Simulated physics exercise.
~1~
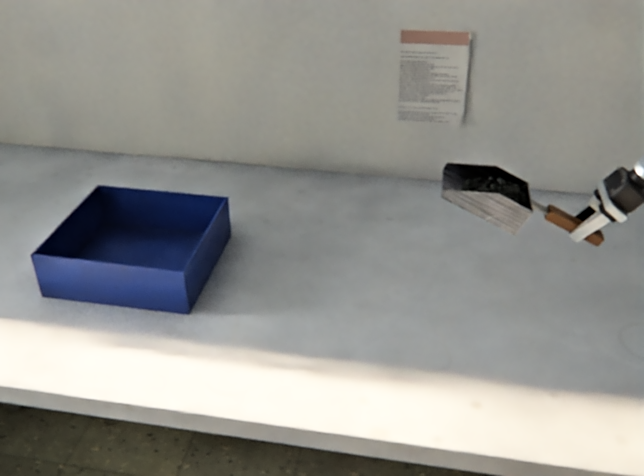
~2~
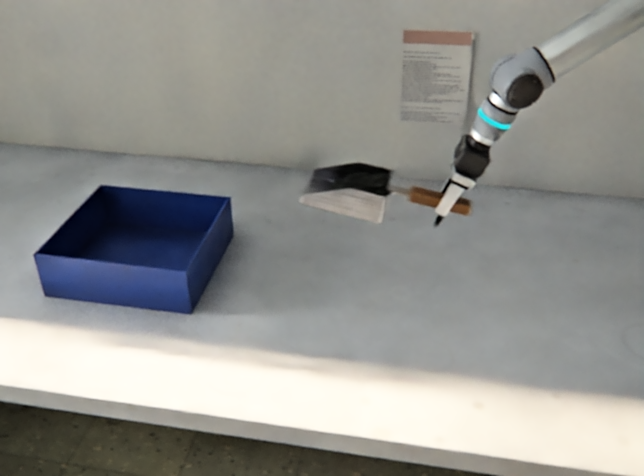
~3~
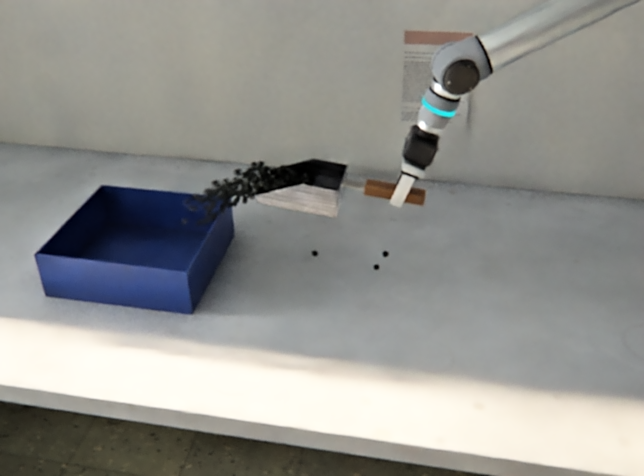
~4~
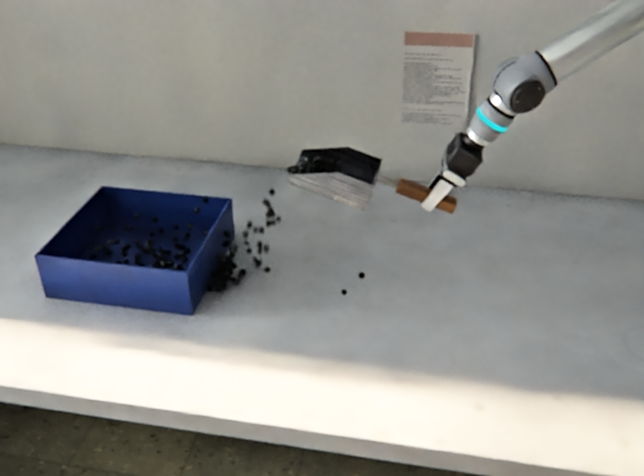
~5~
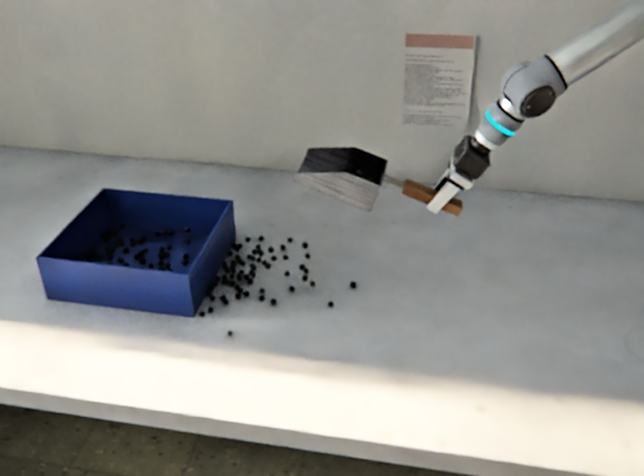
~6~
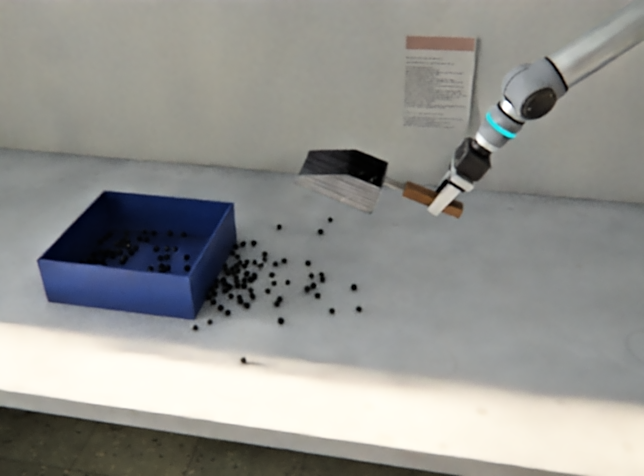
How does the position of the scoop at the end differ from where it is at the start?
At the start the scoop is held over the right side of the table, and at the end it is clearly further left, nearer the blue box.
